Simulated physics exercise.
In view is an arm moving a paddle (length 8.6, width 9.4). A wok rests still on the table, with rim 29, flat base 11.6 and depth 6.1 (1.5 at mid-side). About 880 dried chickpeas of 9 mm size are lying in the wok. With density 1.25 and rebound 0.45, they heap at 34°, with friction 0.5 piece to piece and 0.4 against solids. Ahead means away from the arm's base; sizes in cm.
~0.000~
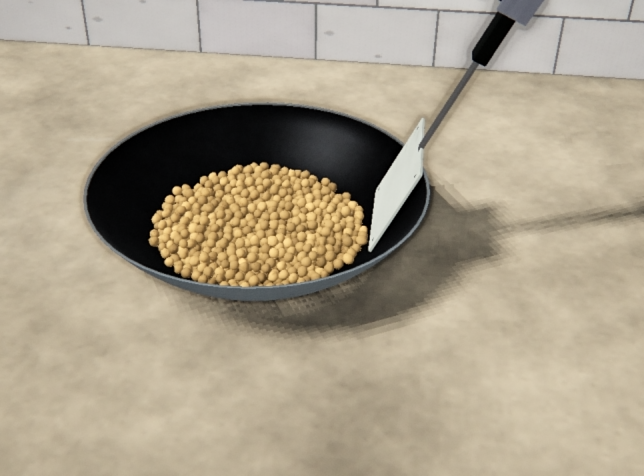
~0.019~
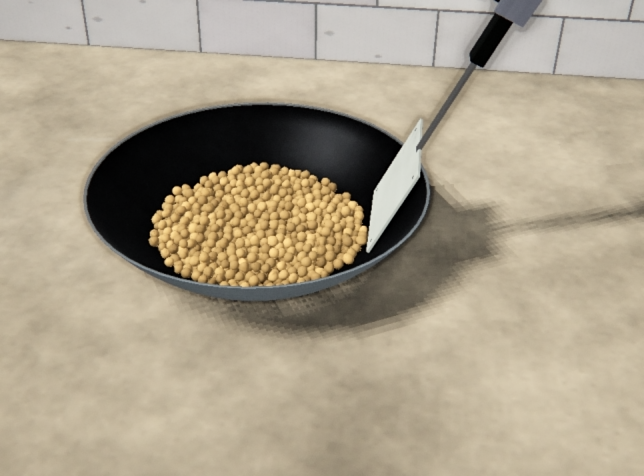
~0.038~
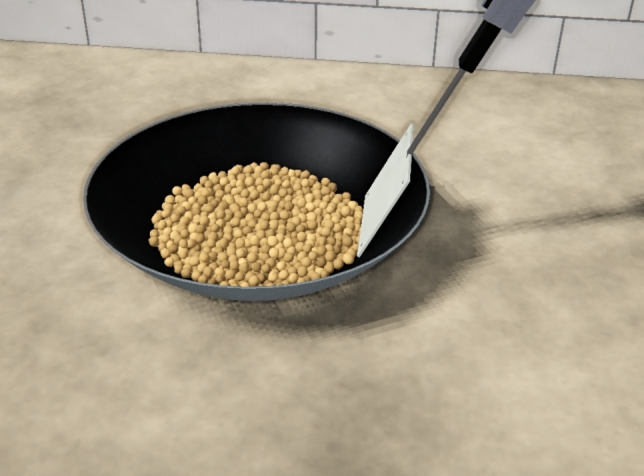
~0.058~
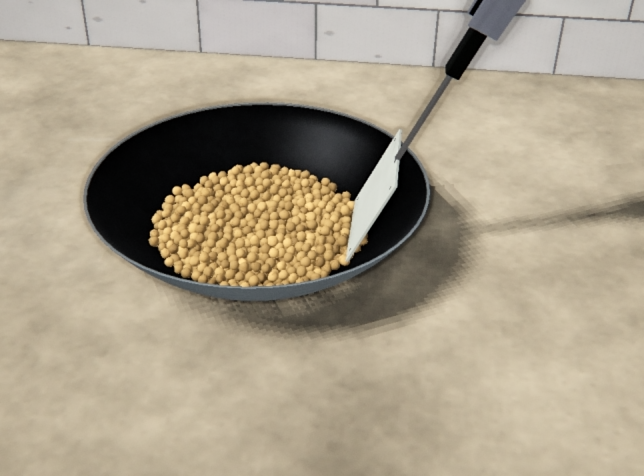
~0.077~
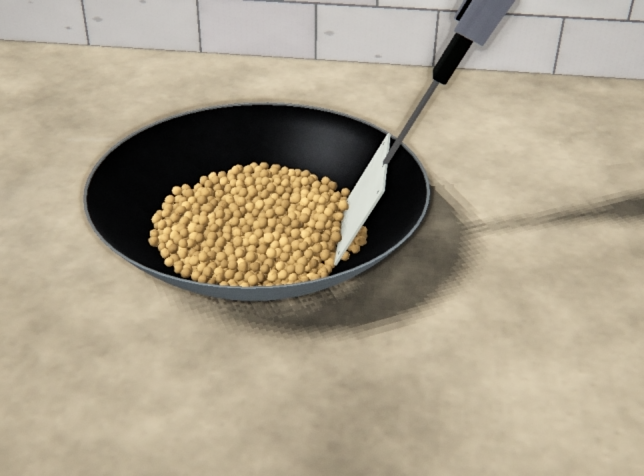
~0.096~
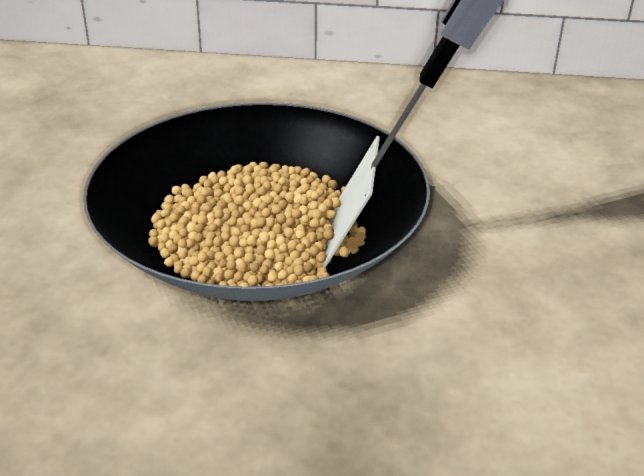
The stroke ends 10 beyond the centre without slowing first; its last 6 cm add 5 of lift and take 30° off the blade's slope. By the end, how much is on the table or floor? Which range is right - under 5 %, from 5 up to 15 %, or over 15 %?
Right range: From 5 up to 15 %.
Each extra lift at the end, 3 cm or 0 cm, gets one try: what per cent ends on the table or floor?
It works out to some 10 per cent for the first setting and some 10 per cent for the second.
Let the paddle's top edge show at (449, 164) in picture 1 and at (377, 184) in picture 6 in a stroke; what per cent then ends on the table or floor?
Roughly 20 percent ends up there.
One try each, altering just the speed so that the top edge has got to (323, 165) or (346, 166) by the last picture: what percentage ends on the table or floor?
Close to 30 per cent in the first try and close to 20 per cent in the second.
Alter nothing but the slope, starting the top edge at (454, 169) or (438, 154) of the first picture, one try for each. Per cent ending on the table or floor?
I'd say near 5 per cent for the first and near 10 per cent for the second.
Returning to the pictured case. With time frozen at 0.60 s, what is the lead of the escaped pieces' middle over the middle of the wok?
The distance is about 20 cm.
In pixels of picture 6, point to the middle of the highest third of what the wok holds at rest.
The middle lies somewhere around (161, 201).
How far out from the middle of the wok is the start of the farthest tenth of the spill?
The distance is roughly 35 cm.
By 0.22 s, sloping 65°, highest piece 4 above the table; 885 in the wok.
By 0.34 s, sloping 55°, highest piece 7 above the table; 885 in the wok.
By 0.60 s, sloping 35°, highest piece 6 above the table; 815 in the wok, 69 on the table or floor, 1 on the blade or in flight.
By 1.65 s, sloping 35°, highest piece 6 above the table; 815 in the wok, 70 on the table or floor.
Final count, 815 in the wok, 70 on the table or floor. That is 8 % on the table or floor.
